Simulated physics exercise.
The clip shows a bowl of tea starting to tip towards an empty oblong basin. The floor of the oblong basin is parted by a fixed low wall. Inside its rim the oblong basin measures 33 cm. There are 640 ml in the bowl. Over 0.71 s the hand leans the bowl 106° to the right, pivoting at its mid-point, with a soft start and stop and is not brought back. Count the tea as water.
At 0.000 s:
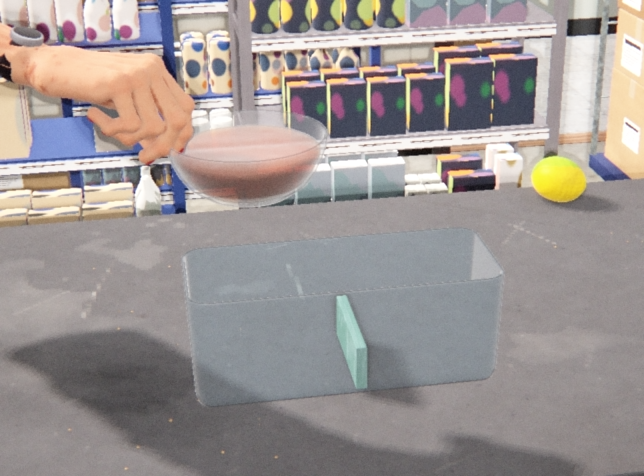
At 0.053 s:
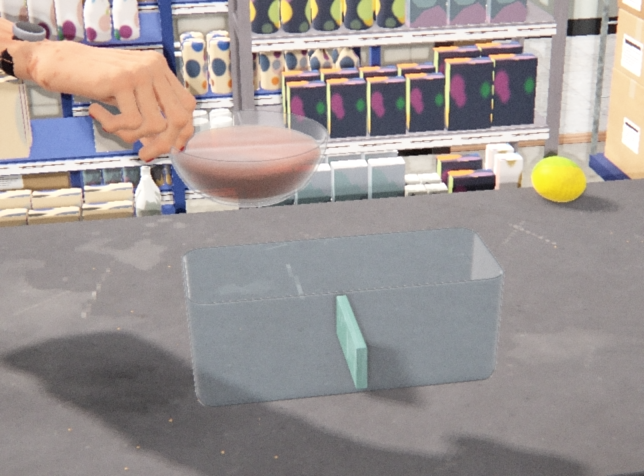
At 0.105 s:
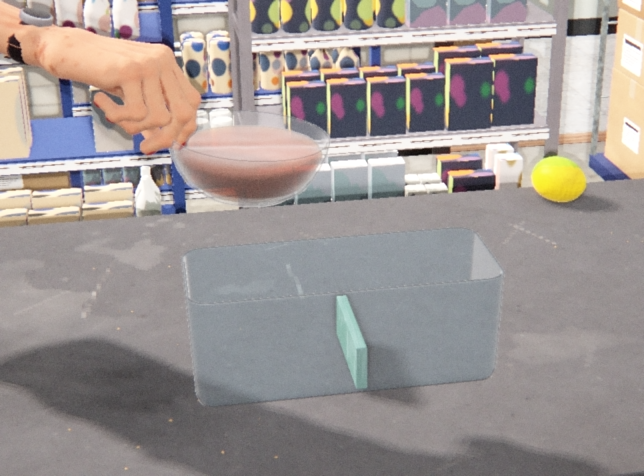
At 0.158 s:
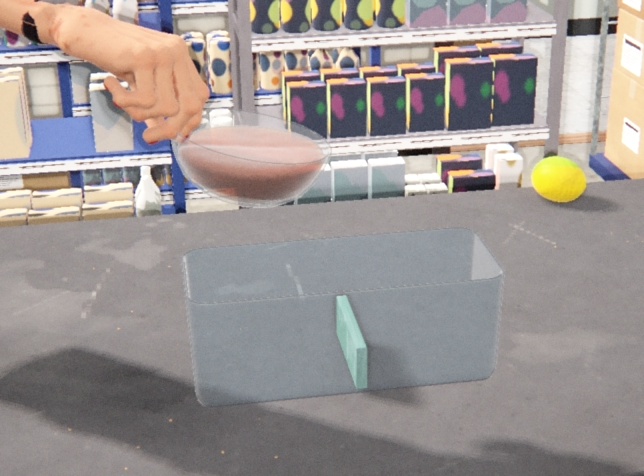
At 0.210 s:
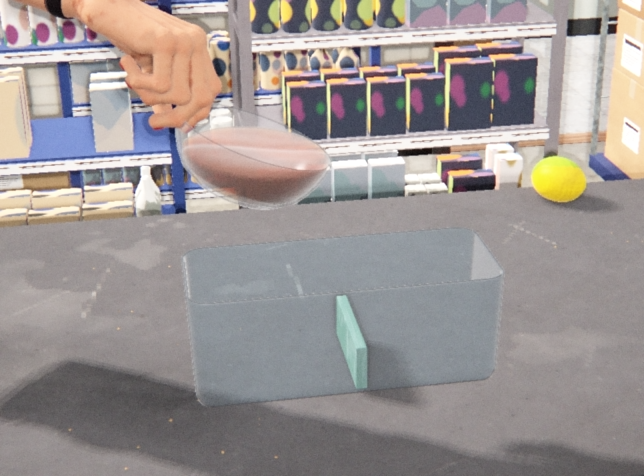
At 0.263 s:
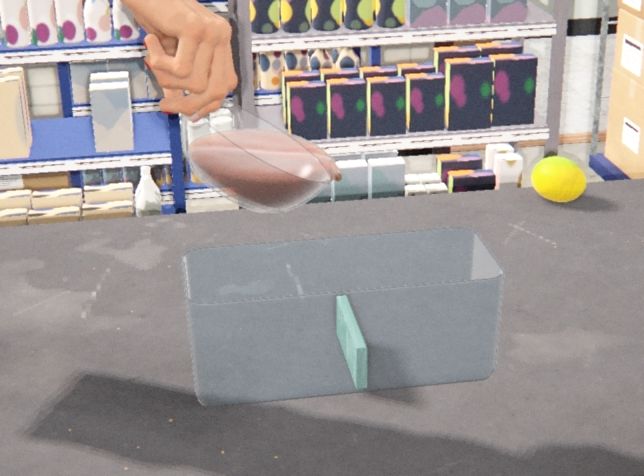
A hand tilted a clear bowl of reddish-brown liquid steadily to the right above an empty see-through basin with a low divider, and the liquid shifted until a little slipped over the rim.
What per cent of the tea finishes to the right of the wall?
About 66 per cent.
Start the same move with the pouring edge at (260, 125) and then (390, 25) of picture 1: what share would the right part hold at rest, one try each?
In turn about 10 and 80 per cent.
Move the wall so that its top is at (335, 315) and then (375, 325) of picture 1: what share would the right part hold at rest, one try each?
First 80, then 40 per cent.
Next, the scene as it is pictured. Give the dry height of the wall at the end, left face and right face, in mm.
Left about 42 mm, right about 28 mm.
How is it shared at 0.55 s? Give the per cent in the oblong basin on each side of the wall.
Left about 10, right about 60.
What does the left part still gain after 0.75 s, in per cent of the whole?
Some 4 per cent.
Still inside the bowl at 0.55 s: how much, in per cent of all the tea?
About 6 per cent.
After 0.55 s the tilt is 93° and 6 per cent is still to pour, 10 is left of the wall and 59 right of it.
After 0.75 s the tilt is 106° and 0 per cent is still to pour, 29 is left of the wall and 65 right of it.
After 0.97 s the tilt is 106° and 0 per cent is still to pour, 33 is left of the wall and 66 right of it.
After 1.21 s the tilt is 106° and 0 per cent is still to pour, 33 is left of the wall and 65 right of it.
In the end 33 per cent lies left of the wall, 66 right of it and 2 outside.
